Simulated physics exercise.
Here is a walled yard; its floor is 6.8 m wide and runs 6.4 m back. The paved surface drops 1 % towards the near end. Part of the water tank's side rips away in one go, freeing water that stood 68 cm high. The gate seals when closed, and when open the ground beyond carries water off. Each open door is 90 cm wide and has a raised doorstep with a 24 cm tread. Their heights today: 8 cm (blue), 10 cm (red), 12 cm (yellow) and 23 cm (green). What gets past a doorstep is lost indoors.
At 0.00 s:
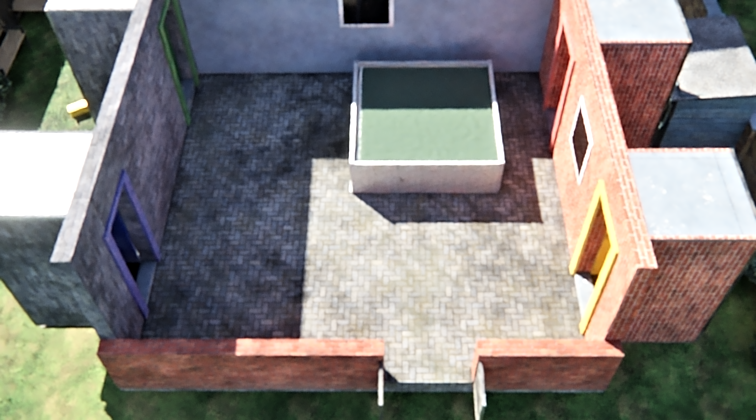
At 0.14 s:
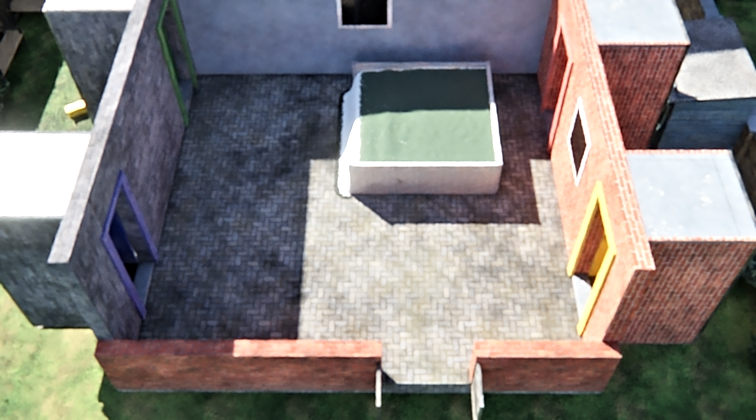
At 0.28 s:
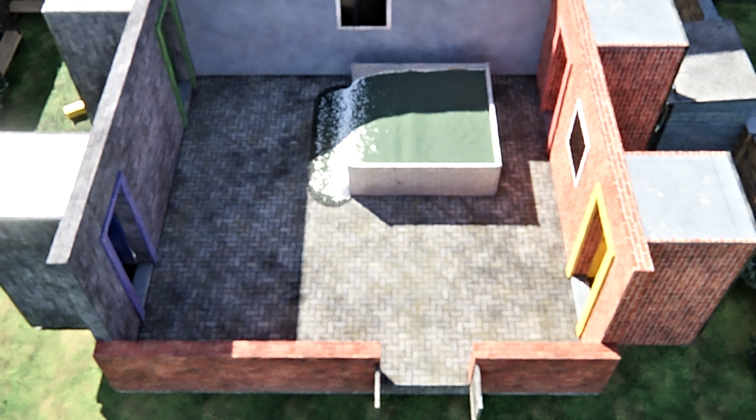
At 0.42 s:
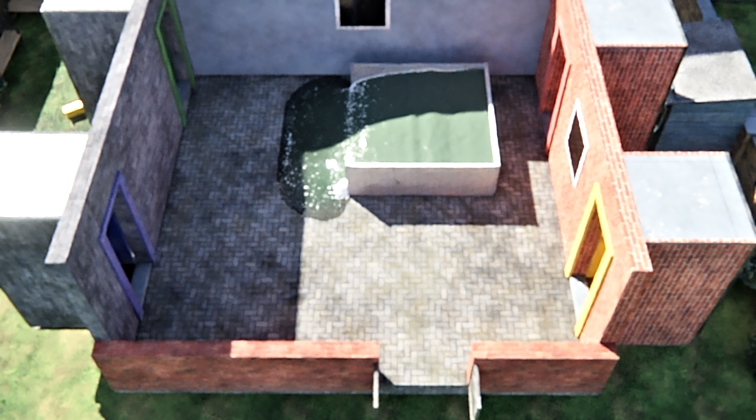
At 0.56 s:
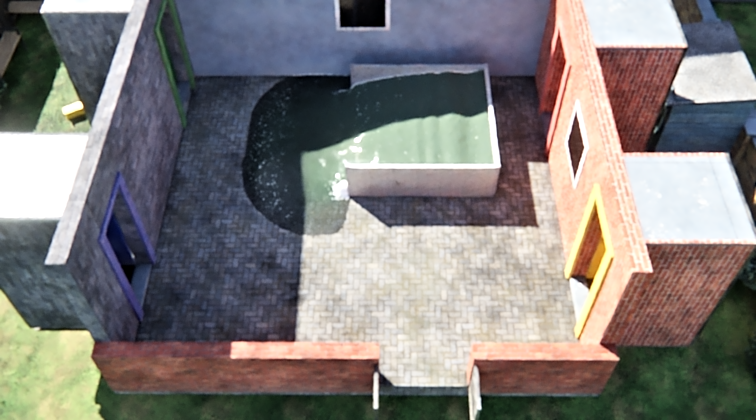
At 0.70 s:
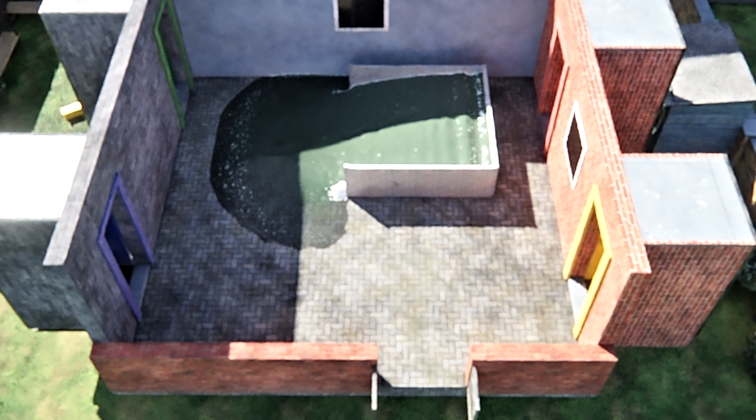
In a walled yard with coloured doorways, a raised tank of greenish water stood still until its left side gave way, and water gushed out, foaming, then spread across the paving in a widening dark pool.
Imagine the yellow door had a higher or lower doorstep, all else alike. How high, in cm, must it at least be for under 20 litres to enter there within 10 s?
Close to 14.5 cm is just enough.
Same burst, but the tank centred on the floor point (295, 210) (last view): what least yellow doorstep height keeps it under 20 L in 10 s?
Some 12.5 cm.
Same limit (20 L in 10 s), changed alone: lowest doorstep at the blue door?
About 16 cm at blue.
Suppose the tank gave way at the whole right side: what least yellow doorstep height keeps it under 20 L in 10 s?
Some 9.0 cm.
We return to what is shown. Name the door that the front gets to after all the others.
The red one.
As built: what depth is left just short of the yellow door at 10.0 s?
Roughly 14.0 cm deep.
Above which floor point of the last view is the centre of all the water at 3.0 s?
Around (280, 163).
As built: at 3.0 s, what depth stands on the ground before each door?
In cm: Blue 15, red 0, yellow 0, green 38.
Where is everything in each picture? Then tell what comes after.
In the first picture, the water tank at (424, 113) is whole and still, 68 cm deep; the yellow door at (592, 265) is dry.
In the second picture, the front is at (338, 189), 0.3 m from the gap at (355, 132); 0.6 m2 of floor is wet, 68 cm left at the back.
In the third picture, water pours out at (354, 134) and has run 0.7 m, to (313, 190); about 13 cm deep outside, 68 cm at the back.
In the fourth picture, the front is at (282, 159), 1.3 m from the gap at (353, 135); 3.7 m2 of floor is wet, 68 cm left at the back.
In the fifth picture, the gap is at (353, 136), the front 1.9 m out at (247, 173); the back of the water tank holds 67 cm.
In the sixth picture, the front is at (215, 176), 2.4 m from the gap at (351, 137); 8.3 m2 of floor is wet, 62 cm left at the back; 4.1 m in a straight line remain to the yellow door at (585, 269).
After 1.4 s water covers 35 % of the floor, deepest (42 cm) near (177, 153); it has not reached the yellow door.
After 3.0 s water covers 45 % of the floor, deepest (42 cm) near (128, 370); it has not reached the yellow door.
After 10.0 s water covers 100 % of the floor, deepest (16 cm) near (547, 200); 14 cm at the yellow door, 51 litres in over its 12 cm doorstep.
At the yellow door as built, the water arrived by 5.4 s and peaked near 19 cm at 6.6 s.
With a doorstep of 11.5 cm, 61 litres would have come in within the 10 s; with 16 cm, 8 litres. So under 20 litres takes about 14.5 cm.
